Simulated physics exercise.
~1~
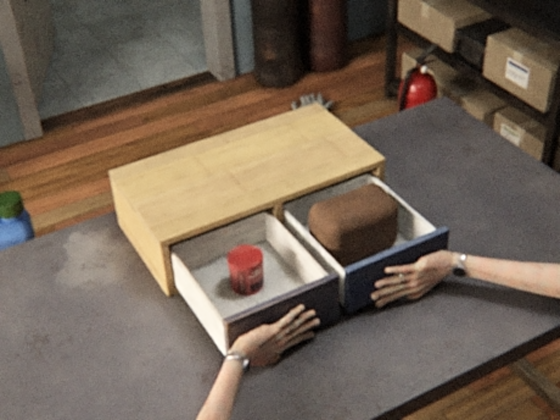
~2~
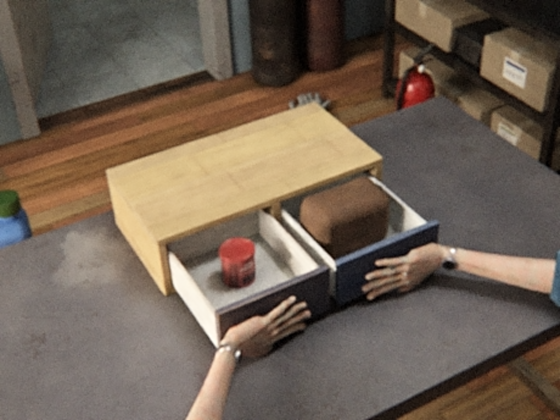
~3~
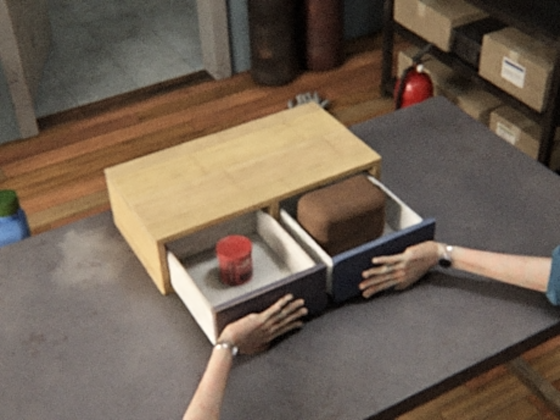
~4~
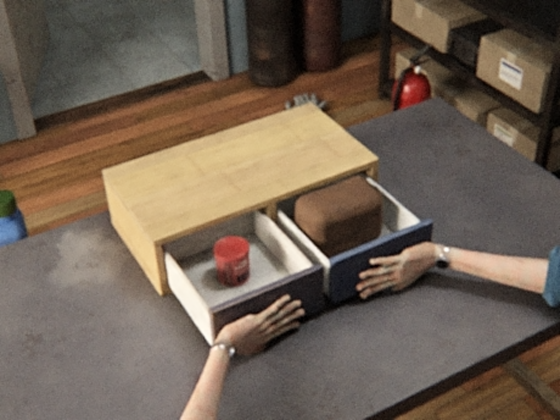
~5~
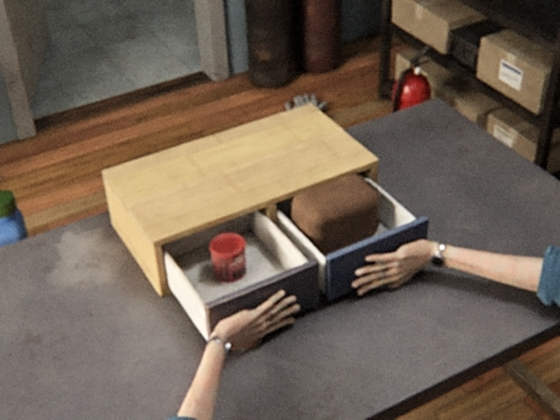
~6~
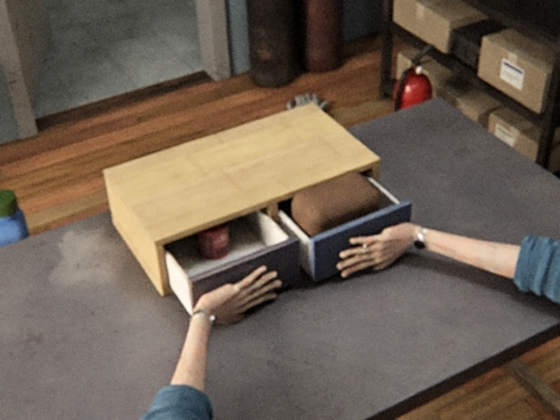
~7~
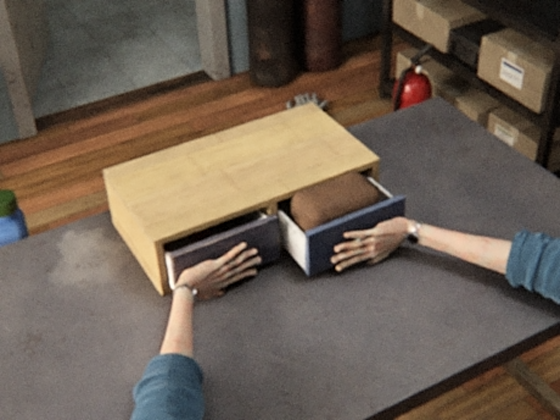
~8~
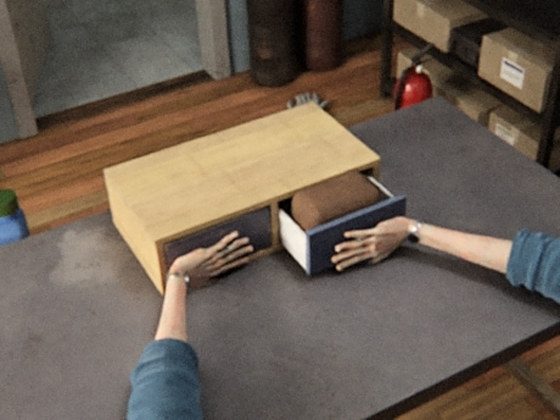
Two hands rest against the fronts of a pair of open drawers in a low wooden cabinet on a dark tabletop, a red pot in the left drawer and a brown loaf in the right. At first the drawers barely shift as the hands begin to press. Then both slide inward together, the pot moving back under the cabinet top. The right drawer soon stops, still ajar with the loaf showing, while the left keeps going and the pot disappears from sight. Finally the left drawer shuts flush, and the right one remains partly open beneath the other hand.
